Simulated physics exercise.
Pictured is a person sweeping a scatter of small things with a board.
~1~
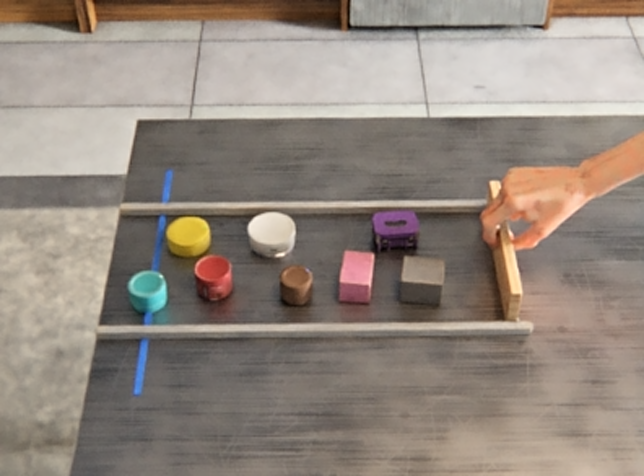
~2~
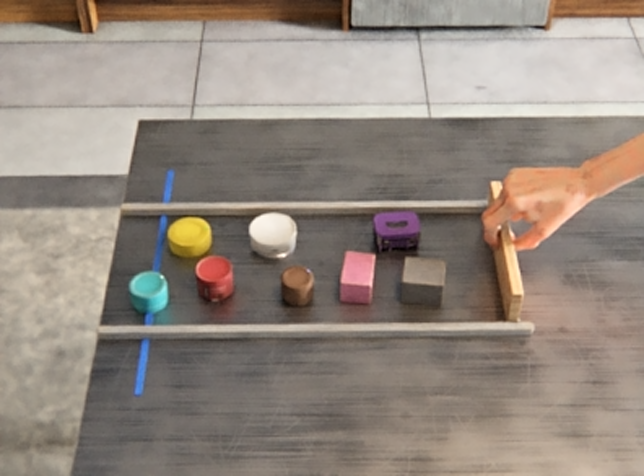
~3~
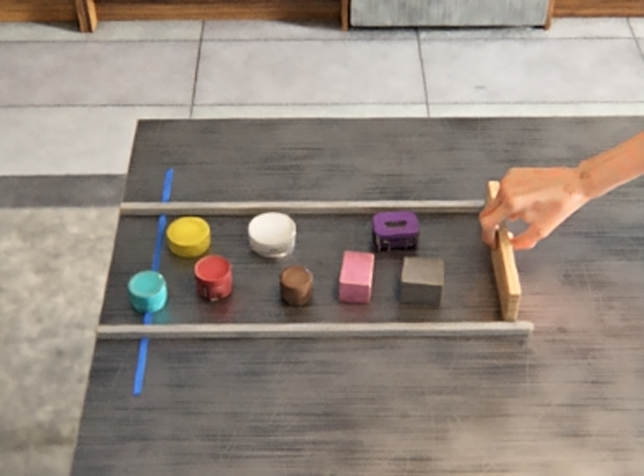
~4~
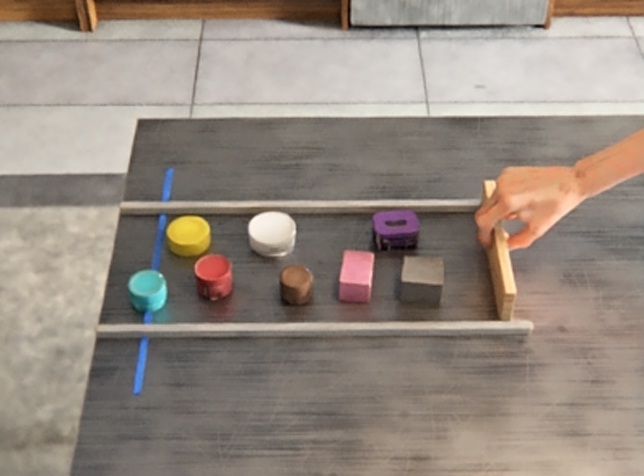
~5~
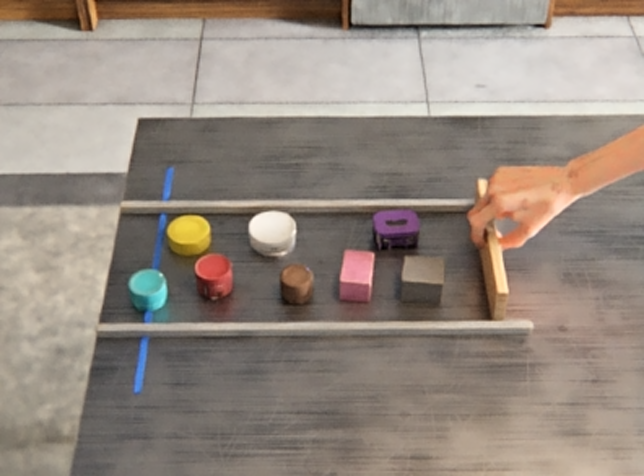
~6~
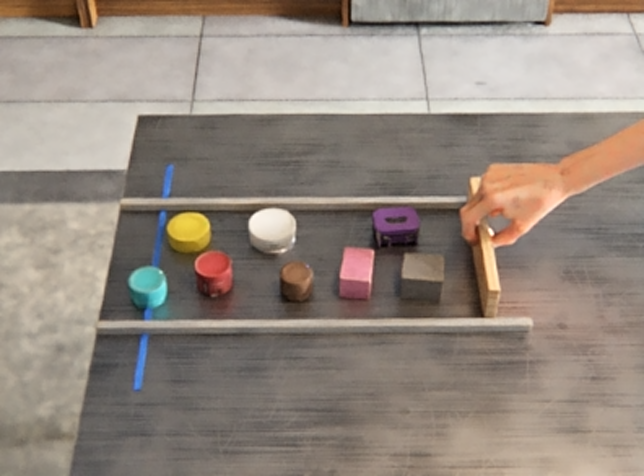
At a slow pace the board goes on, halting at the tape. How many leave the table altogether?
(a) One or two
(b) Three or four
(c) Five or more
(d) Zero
(c) Five or more.
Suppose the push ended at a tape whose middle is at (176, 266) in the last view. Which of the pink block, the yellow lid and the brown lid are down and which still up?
In that case the pink block hangs on, the yellow lid slides off and the brown lid slides off.
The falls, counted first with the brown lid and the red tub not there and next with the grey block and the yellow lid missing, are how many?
Count of fallen: 4 / 2.
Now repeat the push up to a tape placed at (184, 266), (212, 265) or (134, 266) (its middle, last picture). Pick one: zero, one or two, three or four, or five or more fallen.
Counting what would fall each time, I get either three or four; just one or two; more than four.
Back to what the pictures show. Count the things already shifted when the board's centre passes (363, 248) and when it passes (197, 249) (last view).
Tally: 4; 8.
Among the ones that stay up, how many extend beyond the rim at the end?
0.
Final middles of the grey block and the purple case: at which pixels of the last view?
Going in order: First (130, 281), then (138, 228).
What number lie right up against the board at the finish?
Well, it touches 2.
A little later, none off yet; turquoise lid at rest near (148, 287); yellow lid at rest near (189, 233); red tub at rest near (214, 274).
Next, none off yet; turquoise lid at rest near (147, 287); yellow lid moving near (185, 233); red tub shifted about its own width near (178, 270).
Later still, none off yet; turquoise lid tilted a little near (90, 295); yellow lid shifted well along near (106, 234); red tub shifted well along near (126, 258).
When it is over, the number that fall off is five or more; down, pink block, brown lid, white pot, red tub, yellow lid and turquoise lid.
